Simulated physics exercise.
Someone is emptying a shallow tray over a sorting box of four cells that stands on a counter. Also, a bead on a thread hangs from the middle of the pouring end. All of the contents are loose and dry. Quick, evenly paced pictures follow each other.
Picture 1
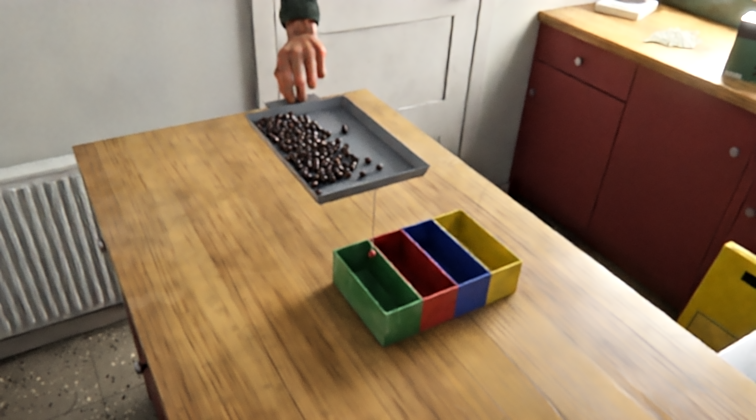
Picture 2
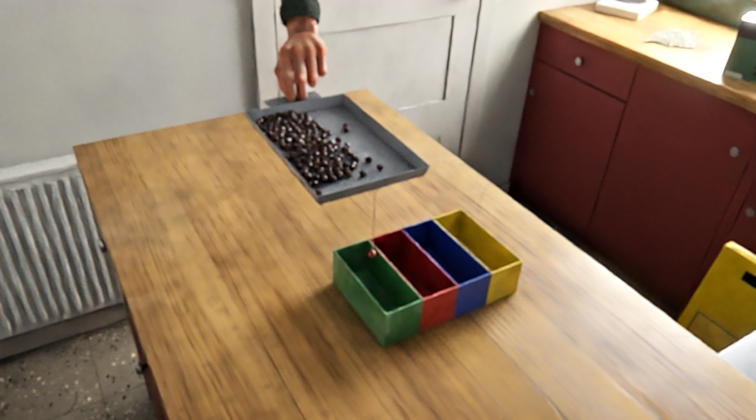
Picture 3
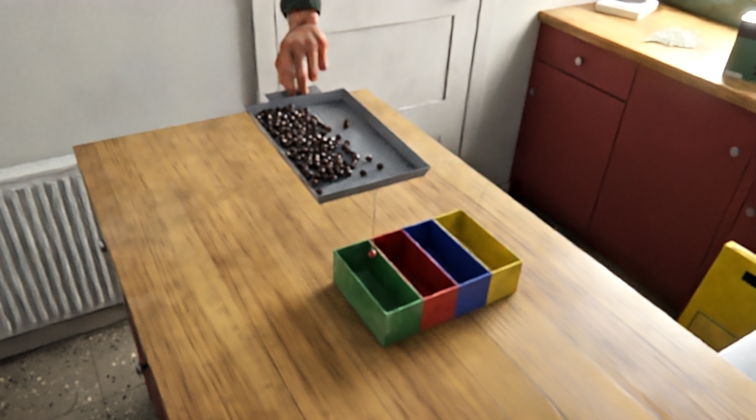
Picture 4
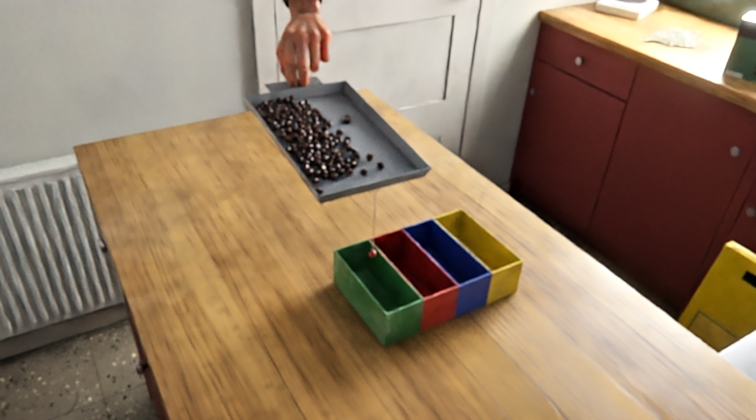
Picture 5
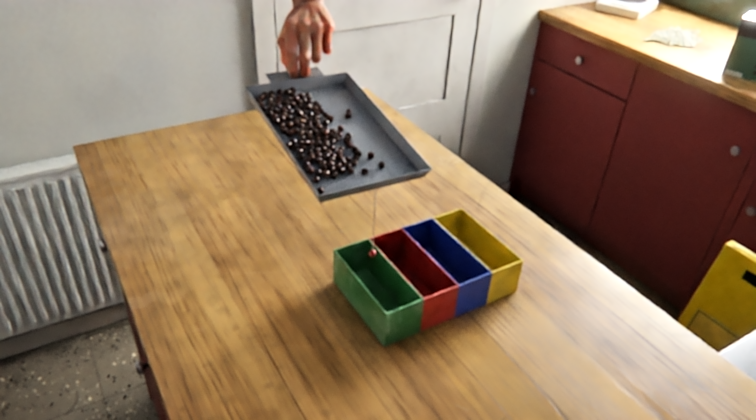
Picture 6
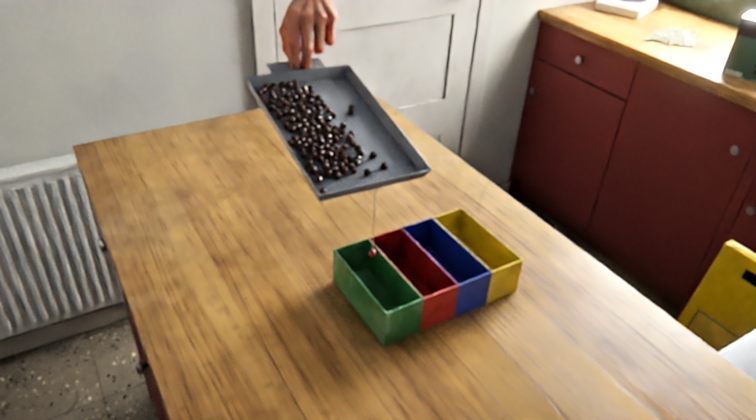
A hand at the top gradually raises the far end of a shallow grey tray above a wooden counter, seen from above at an angle in a room with a white radiator and dark red cupboards. Dark chocolate balls lie mostly along the tray's left side, above a box with green, red, blue and yellow cells. A small reddish bead hangs nearly still on its thread, and the camera stays still.
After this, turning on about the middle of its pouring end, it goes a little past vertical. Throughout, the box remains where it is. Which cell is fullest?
The red cell.
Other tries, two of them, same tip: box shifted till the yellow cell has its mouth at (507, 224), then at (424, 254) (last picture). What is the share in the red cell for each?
Near 10 % and 10 %.
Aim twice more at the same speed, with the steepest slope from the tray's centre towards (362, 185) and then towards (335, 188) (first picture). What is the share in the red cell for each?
In order, some 20 % and some 0 %.
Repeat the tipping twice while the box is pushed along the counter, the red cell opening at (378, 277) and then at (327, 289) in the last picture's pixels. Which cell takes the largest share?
In the first try it is the blue cell, in the second it is that yellow cell.
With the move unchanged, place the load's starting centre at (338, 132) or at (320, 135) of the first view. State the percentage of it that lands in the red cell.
In turn 50 and 50 in a hundred.
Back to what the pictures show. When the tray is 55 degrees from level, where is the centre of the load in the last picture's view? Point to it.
Its middle sits at about pixel (388, 172).
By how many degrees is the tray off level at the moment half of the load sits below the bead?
Roughly 85 degrees.
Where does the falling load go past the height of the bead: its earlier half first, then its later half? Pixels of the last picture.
Starting near (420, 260), moving on to near (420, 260).
Shortly afterwards, tray tipped steeply; the bulk on the tray; a little in the red cell; only a few in the green cell; only a few in the blue cell; a little falling or outside the box.
Next, tray tipped right over; a little on the tray; near a third in the red cell; near a quarter in the green cell; near a quarter in the blue cell; only a few in the yellow cell; a little falling or outside the box.
Some moments later, tray tipped past a quarter turn; near half in the red cell; near a quarter in the green cell; near a quarter in the blue cell; only a few in the yellow cell; only a few falling or outside the box.
In the end, tray tipped past a quarter turn; near half in the red cell; near a quarter in the green cell; near a quarter in the blue cell; only a few in the yellow cell; only a few outside the box.
